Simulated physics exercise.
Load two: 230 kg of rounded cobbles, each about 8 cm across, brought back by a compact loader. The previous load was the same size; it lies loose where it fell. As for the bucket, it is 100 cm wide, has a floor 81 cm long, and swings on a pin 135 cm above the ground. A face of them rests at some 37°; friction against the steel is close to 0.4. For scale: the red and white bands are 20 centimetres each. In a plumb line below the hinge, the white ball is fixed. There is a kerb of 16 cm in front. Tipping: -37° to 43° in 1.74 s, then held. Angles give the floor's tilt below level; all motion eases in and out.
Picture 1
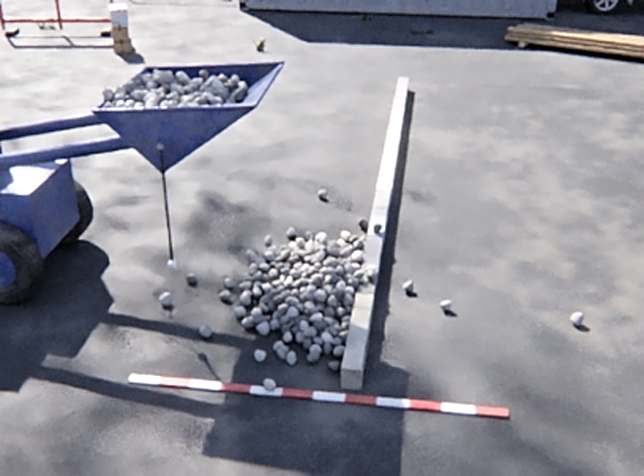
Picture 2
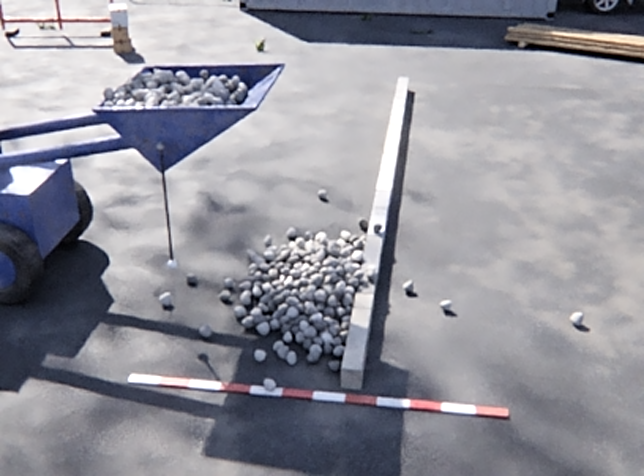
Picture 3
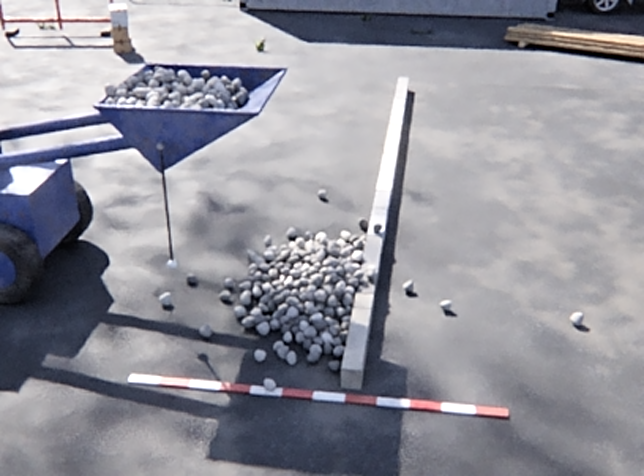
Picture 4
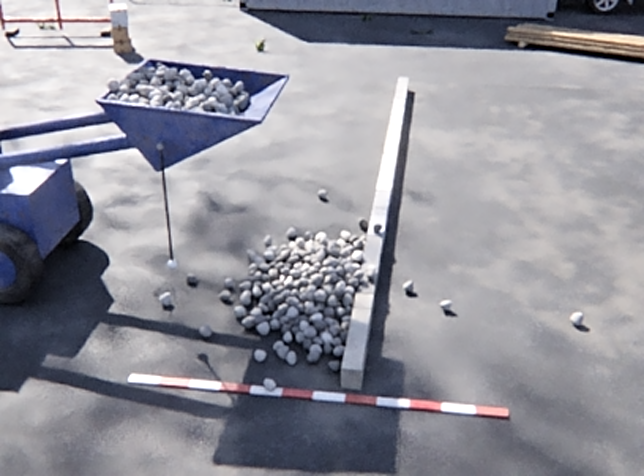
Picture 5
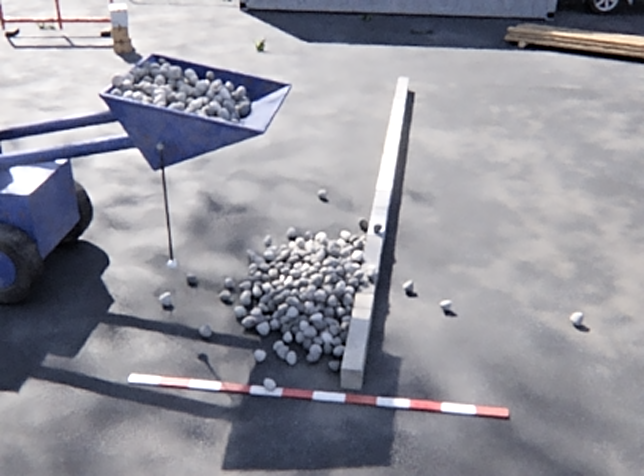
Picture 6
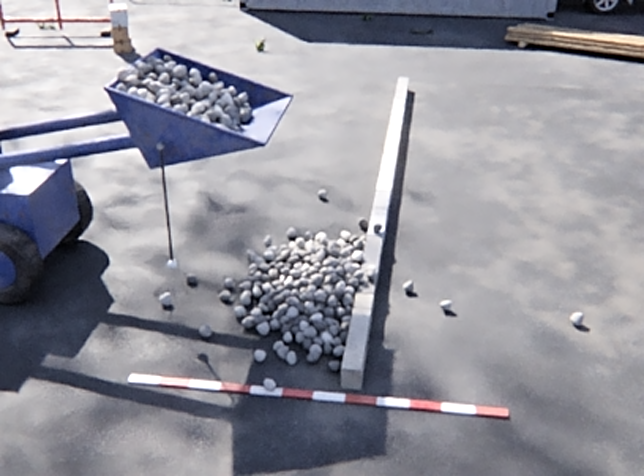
A blue loader bucket heaped with grey stones stands at left on sunlit grey paving, seen from above at an angle by a still camera. Below hangs a dark plumb line, with a loose pile of stones against a pale kerb at centre, a few strays beyond it, and a red-and-white bar in front. The bucket slowly tilts forward, its right lip lowering, while the stones on the ground lie still.
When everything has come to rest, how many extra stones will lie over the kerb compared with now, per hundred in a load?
About 2 per hundred.
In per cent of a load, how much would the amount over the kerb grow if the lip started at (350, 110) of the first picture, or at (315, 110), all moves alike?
The first would add some 75 per cent and the second some 40 per cent.
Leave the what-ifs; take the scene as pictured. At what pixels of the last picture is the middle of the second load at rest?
Middle: Approx. (301, 272) px.
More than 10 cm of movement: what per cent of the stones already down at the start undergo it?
Roughly 10 per cent of them.
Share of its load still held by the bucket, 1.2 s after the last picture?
Roughly 15 parts in a hundred of the load.
Then, 0.7 s after the last picture the floor is at 30°; in per cent of one load, 97 in the bucket, 102 on this side of the kerb, 1 over the kerb; the foremost stones are at (407, 279).
Then, 1.2 s after the last picture the floor is at 43°; in per cent of one load, 17 in the bucket, 182 on this side of the kerb, 1 over the kerb; the foremost stones are at (407, 278).
Then, 1.6 s after the last picture the floor is at 43°; in per cent of one load, 0 in the bucket, 197 on this side of the kerb, 3 over the kerb; the foremost stones are at (419, 285).
Then, 4.1 s after the last picture the floor is at 43°; in per cent of one load, 0 in the bucket, 197 on this side of the kerb, 3 over the kerb; the foremost stones are at (439, 299). Net gain over the kerb, 2.
